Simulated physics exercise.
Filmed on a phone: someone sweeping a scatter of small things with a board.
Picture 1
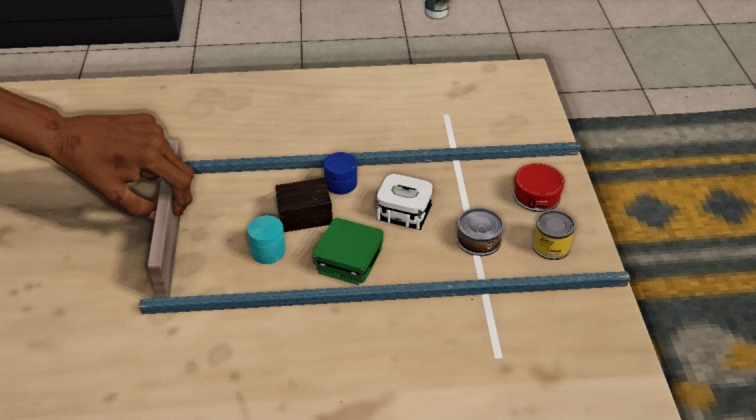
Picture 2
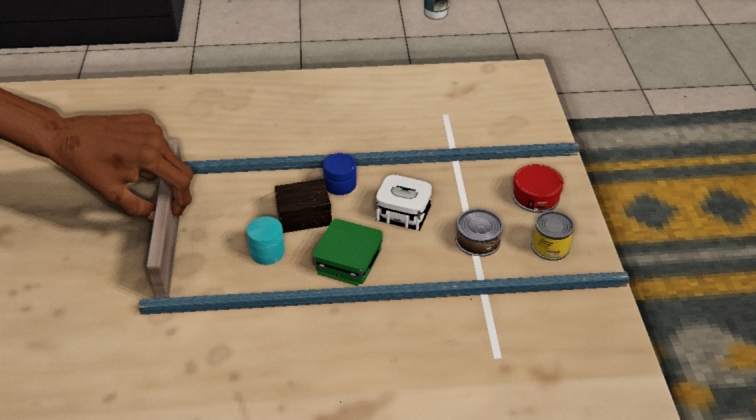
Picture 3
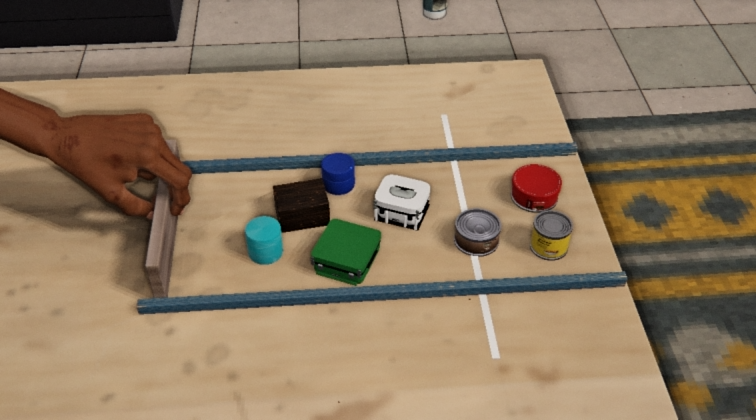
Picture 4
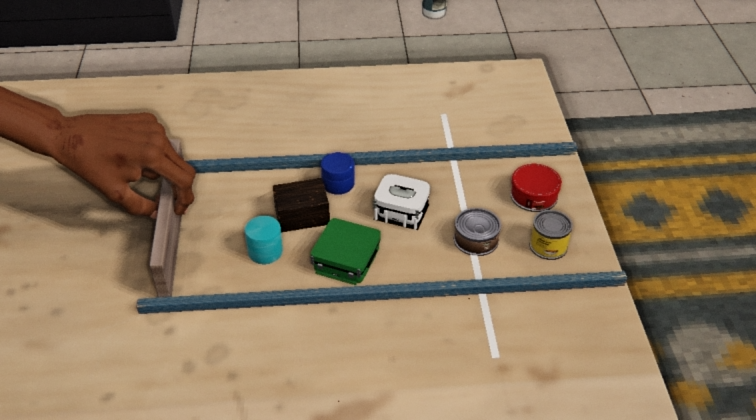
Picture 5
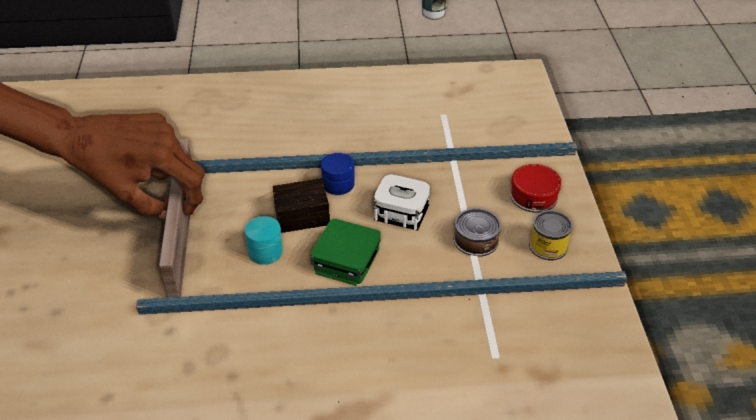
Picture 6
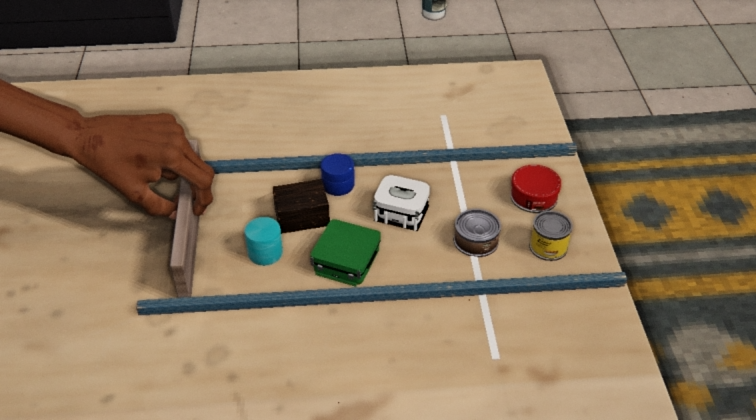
A wooden board, held upright by a hand, stays nearly still and then slides slightly right between two blue strips on a tabletop, while the scattered tins, pots and small cases in front of it remain in place around a white line.
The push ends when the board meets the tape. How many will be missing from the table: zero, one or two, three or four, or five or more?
In the end the number that fall off is zero.
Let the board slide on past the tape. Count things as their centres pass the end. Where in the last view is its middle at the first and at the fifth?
First at (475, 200), next at (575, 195).
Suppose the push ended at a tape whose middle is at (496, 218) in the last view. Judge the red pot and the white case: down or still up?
The red pot drops off, the white case stays on.
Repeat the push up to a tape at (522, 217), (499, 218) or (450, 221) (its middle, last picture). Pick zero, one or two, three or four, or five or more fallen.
In that order: Just one or two; either one or two; none.
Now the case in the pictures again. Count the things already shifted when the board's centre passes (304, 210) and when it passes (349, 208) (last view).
The counts are 3 and 5.
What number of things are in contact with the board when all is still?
The number is 4.
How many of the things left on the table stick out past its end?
That would be 1.
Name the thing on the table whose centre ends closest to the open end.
The red pot ends nearest.
Soon after, none off yet; red pot at rest near (535, 189); yellow tin at rest near (551, 236); brown tin at rest near (477, 233).
At rest, the number that fall off is zero.
